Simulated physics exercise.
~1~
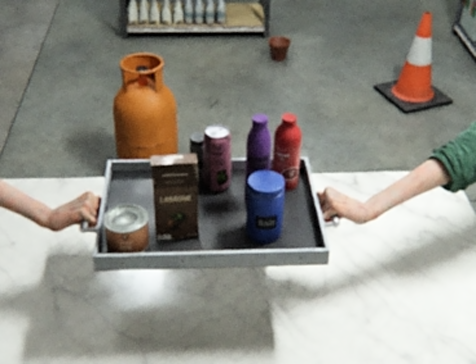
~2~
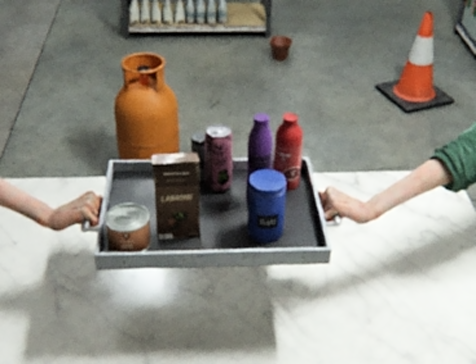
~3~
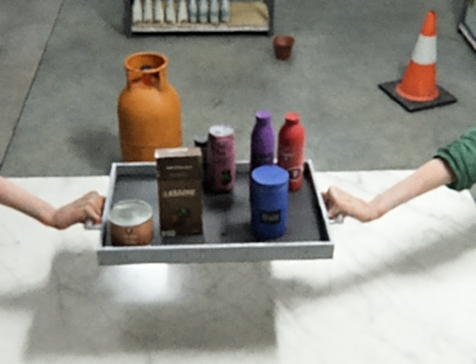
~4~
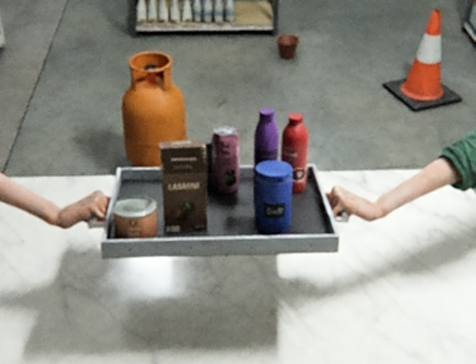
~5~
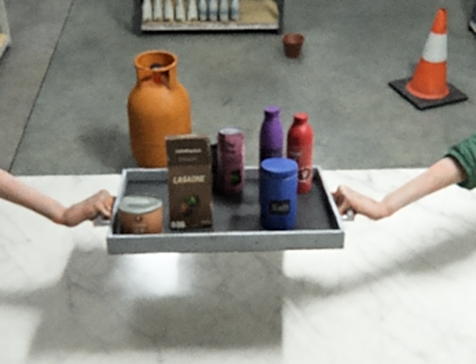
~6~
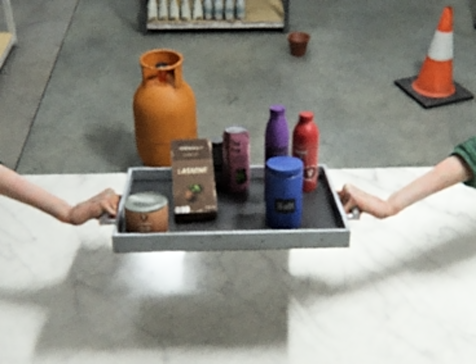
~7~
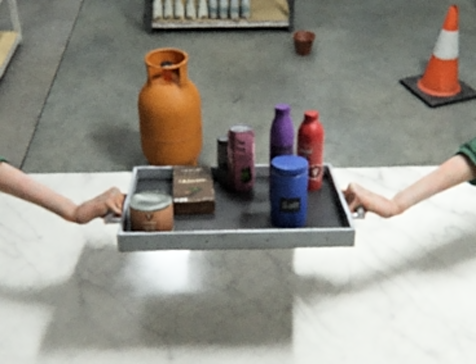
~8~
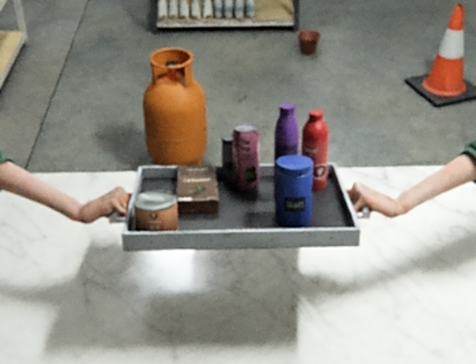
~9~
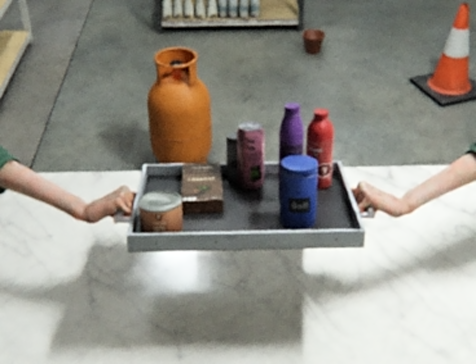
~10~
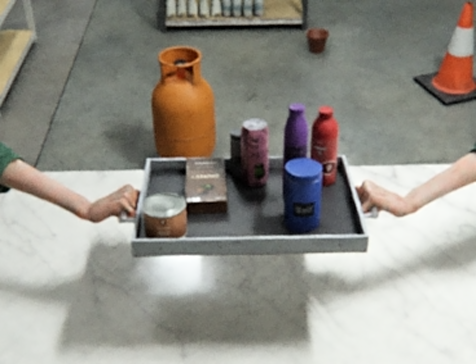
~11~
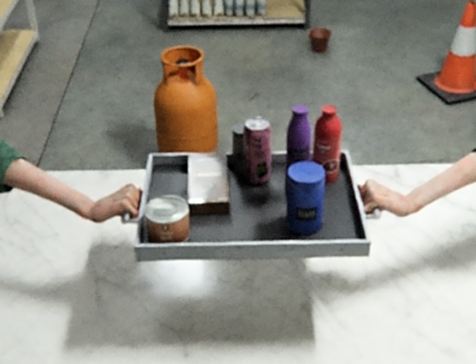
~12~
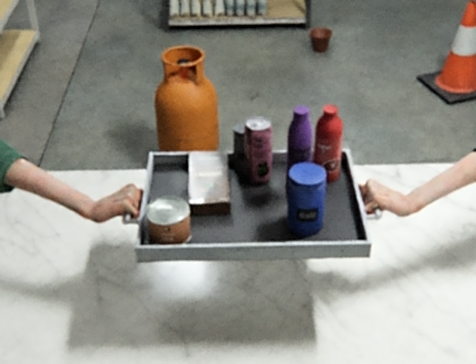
On a tray held by two hands, a brown packet topples over and stays down.
